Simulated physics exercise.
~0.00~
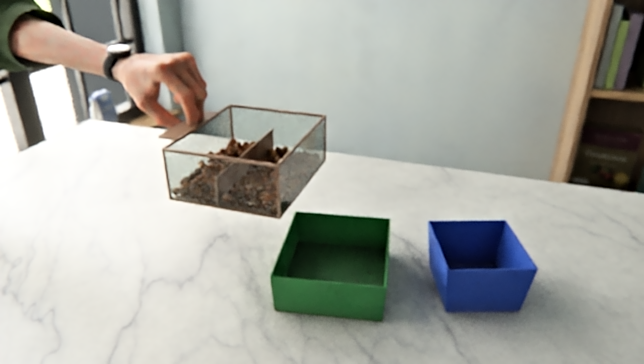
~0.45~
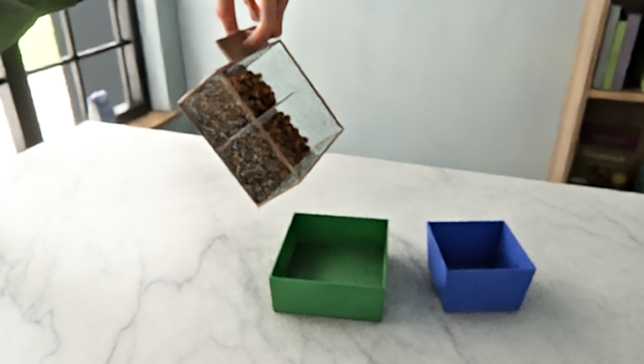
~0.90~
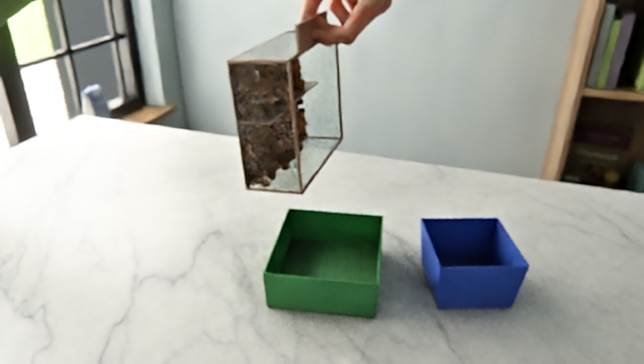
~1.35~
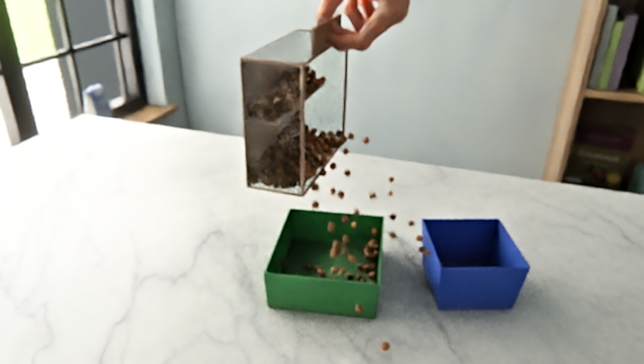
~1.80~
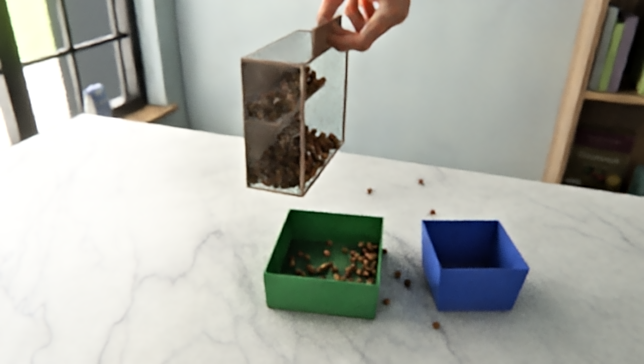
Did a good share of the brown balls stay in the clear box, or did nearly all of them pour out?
A good share stayed in the clear box even after it was turned on its side. A fair number also landed in the green tin, while only a few ended up on the table and the blue tin got next to nothing.
A clear, divided box of small brown balls was tipped onto its side by a hand above a green tin, and some balls spilled into the tin while a few scattered on the table, leaving many still in the box and the blue tin seemingly empty.
